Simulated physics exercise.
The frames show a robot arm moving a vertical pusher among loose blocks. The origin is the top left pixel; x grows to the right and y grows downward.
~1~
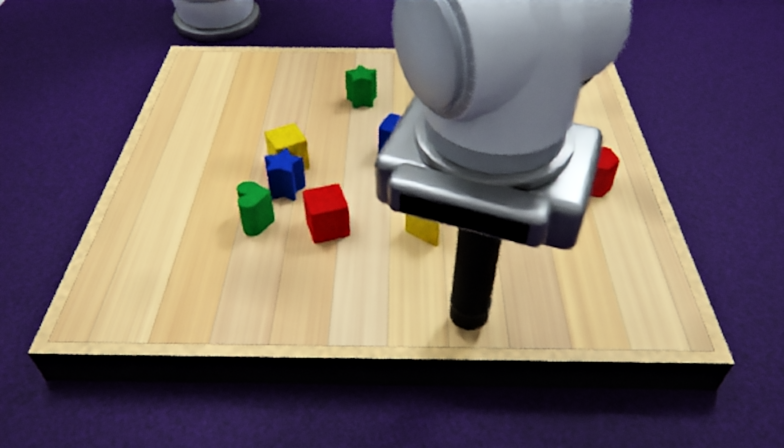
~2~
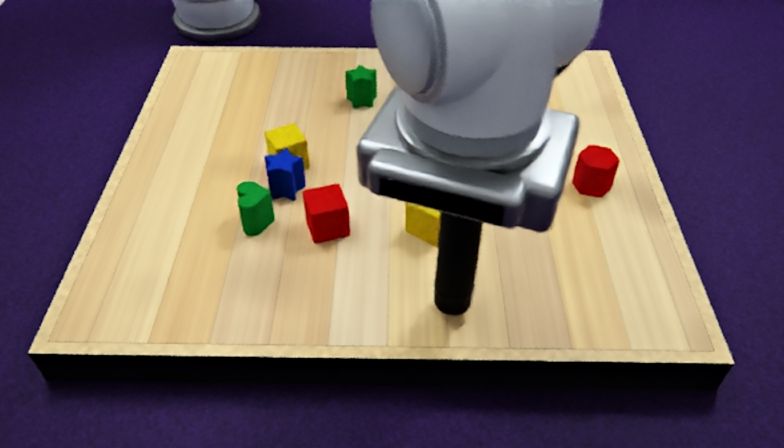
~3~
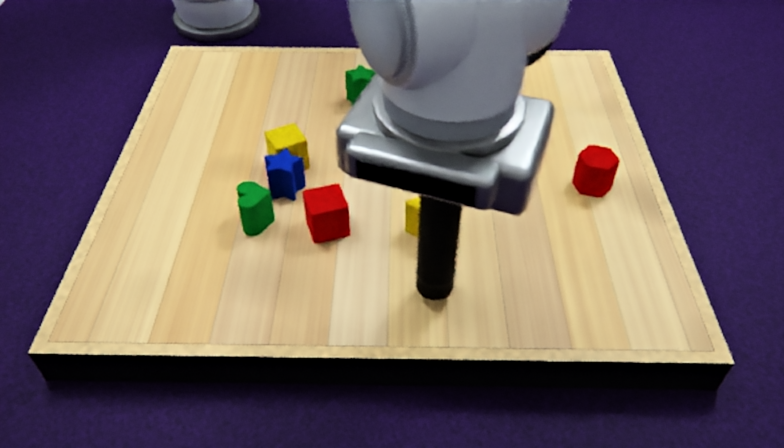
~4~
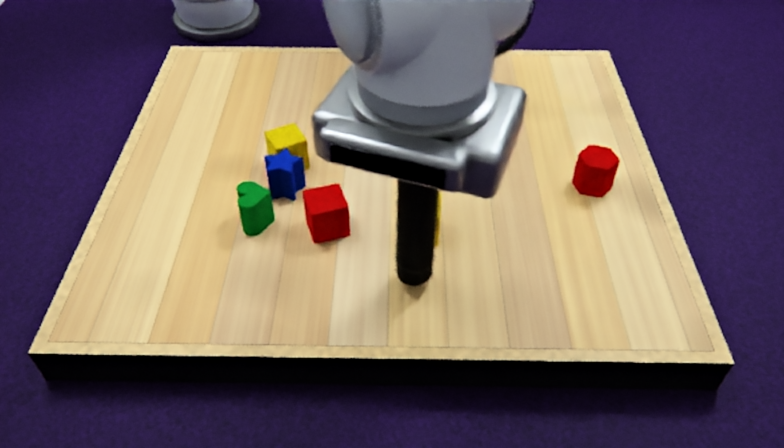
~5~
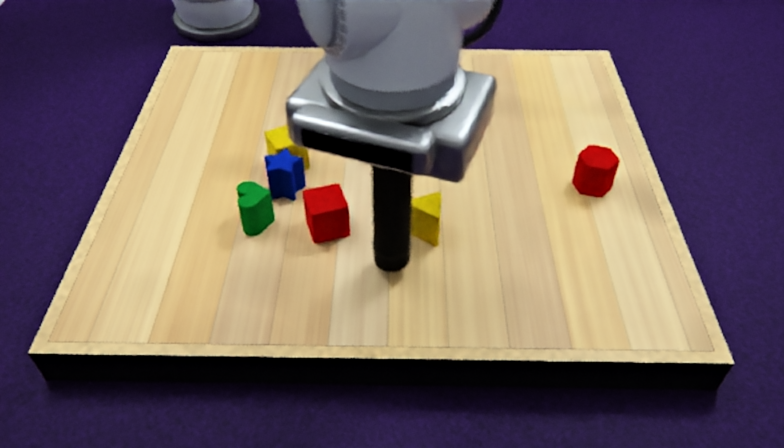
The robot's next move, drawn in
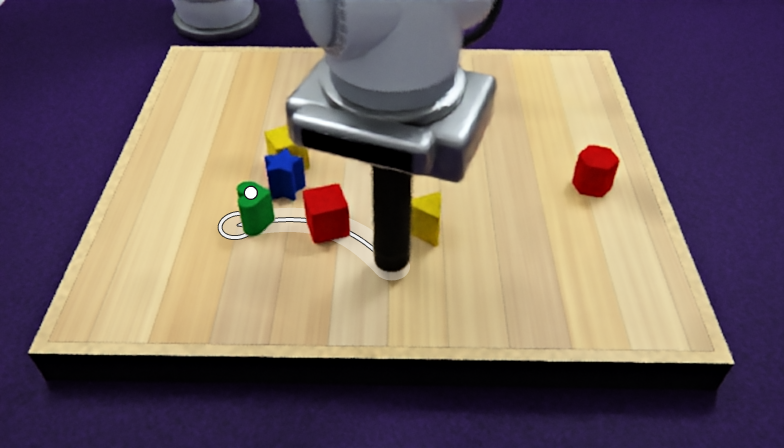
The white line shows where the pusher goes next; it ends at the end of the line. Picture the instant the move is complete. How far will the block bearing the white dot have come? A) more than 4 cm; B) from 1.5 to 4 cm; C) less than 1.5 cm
A
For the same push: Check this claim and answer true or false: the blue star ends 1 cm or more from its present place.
My answer: True.
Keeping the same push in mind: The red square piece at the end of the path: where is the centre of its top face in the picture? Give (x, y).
Put as a pixel place, it's (226, 173).
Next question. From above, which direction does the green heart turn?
Looking down, it rotates anti-clockwise.
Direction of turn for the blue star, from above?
The blue star rotates clockwise.
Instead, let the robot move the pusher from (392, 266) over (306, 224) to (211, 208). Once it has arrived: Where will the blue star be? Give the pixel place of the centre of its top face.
Located at (252, 138).
The line goes from (392, 266) over (351, 234) and (297, 220) to (237, 225); the dot is on the green heart.
The first path, step by step. One third of the way, pusher (350, 227); red square piece (310, 192).
Two thirds of the way, pusher (295, 213); green heart (221, 197), turned 45° anticlockwise; blue star (269, 155), turned 65° clockwise; red square piece (254, 182), turned 20° anticlockwise.
At the end, pusher (236, 219); green heart (195, 199), turned 65° anticlockwise; blue star (263, 154), turned 85° clockwise; red square piece (226, 173); yellow triangle unmoved.
